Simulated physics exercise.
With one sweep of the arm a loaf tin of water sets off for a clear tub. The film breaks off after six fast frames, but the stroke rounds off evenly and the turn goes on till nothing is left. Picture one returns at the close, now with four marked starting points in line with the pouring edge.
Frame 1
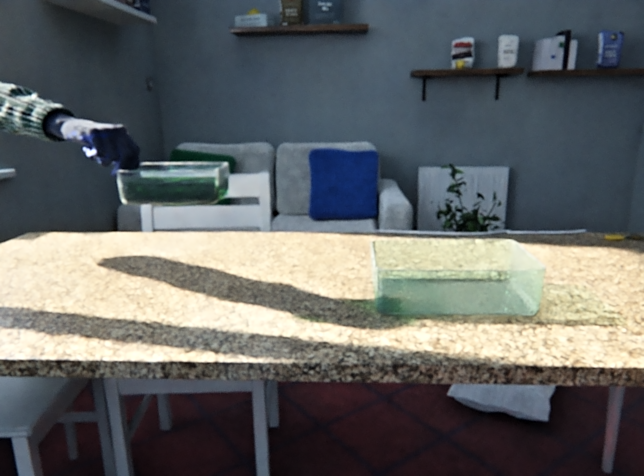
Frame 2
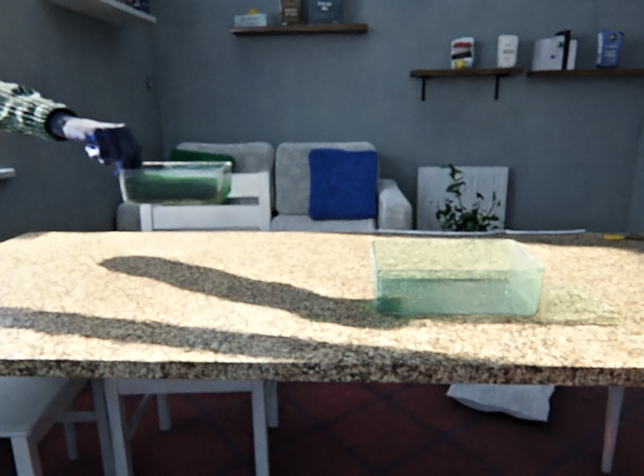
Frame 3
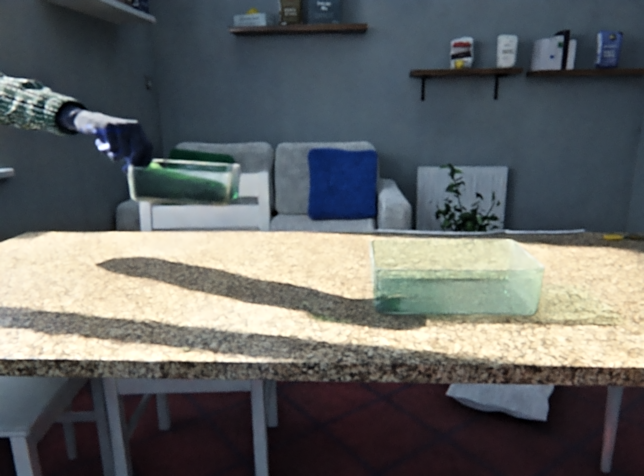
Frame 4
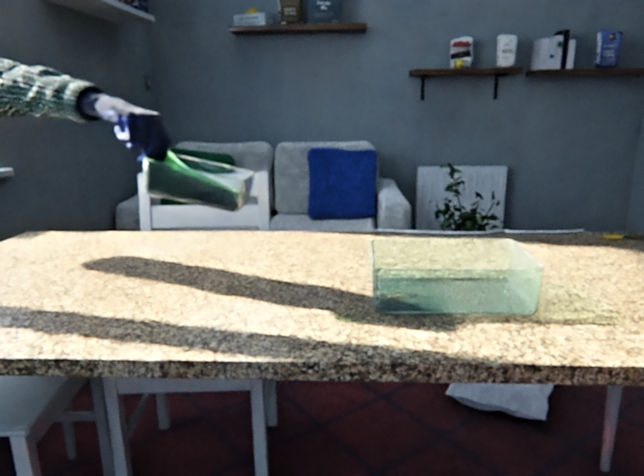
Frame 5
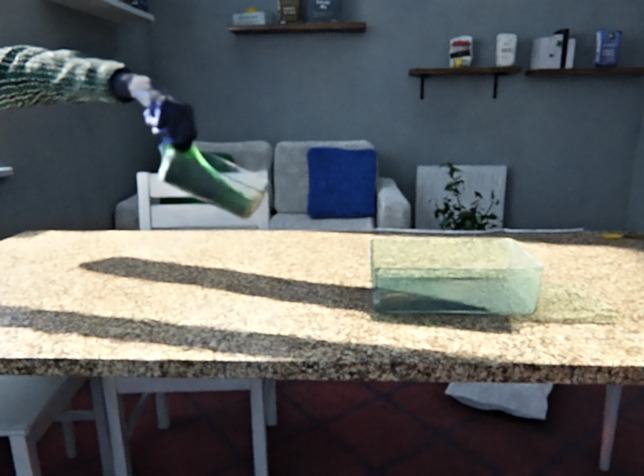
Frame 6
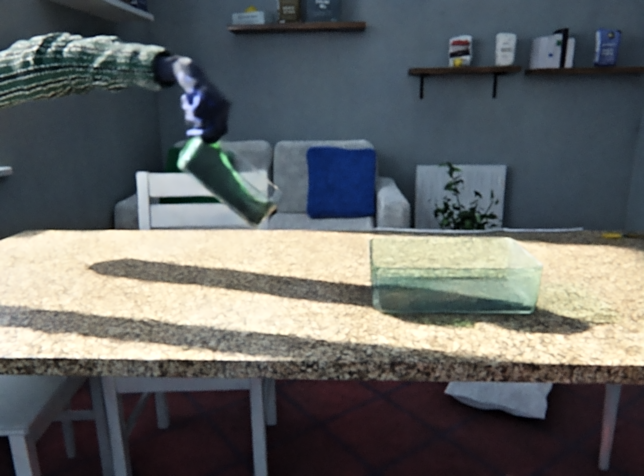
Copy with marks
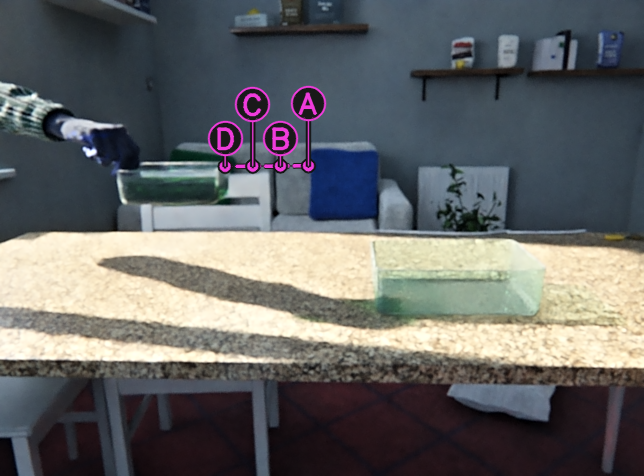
An arm at left moves a container slightly right, tipping it downward beyond a clear tub.
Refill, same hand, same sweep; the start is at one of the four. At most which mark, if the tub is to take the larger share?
Choose B.
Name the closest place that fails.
C.
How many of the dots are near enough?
Two of them.
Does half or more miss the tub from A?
No.
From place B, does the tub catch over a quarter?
Yes.
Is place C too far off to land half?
Yes, it does.
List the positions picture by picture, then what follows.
Upright, lip at (222, 166); tub from (376, 312) to (538, 313); nothing has left yet.
Upright, lip at (224, 166); nothing has left yet.
Tipped about 4°, lip at (234, 169); nothing has left yet.
Tipped about 12°, lip at (249, 176); water is over the rim, down to (163, 157).
Tipped about 26°, lip at (266, 186); water is over the rim, down to (171, 156).
Tipped about 41°, lip at (280, 199); water is over the rim, down to (182, 168).
On the marked copy, A at (308, 165); B at (280, 166); C at (252, 166); D at (225, 166).
If A is chosen, about 85 % lands in the tub, 5 % falls short and 9 % goes beside or beyond.
If B is chosen, about 67 % lands in the tub, 25 % falls short and 8 % goes beside or beyond.
If C is chosen, about 30 % lands in the tub, 63 % falls short and 7 % goes beside or beyond.
If D is chosen, about 11 % lands in the tub, 84 % falls short and 5 % goes beside or beyond.
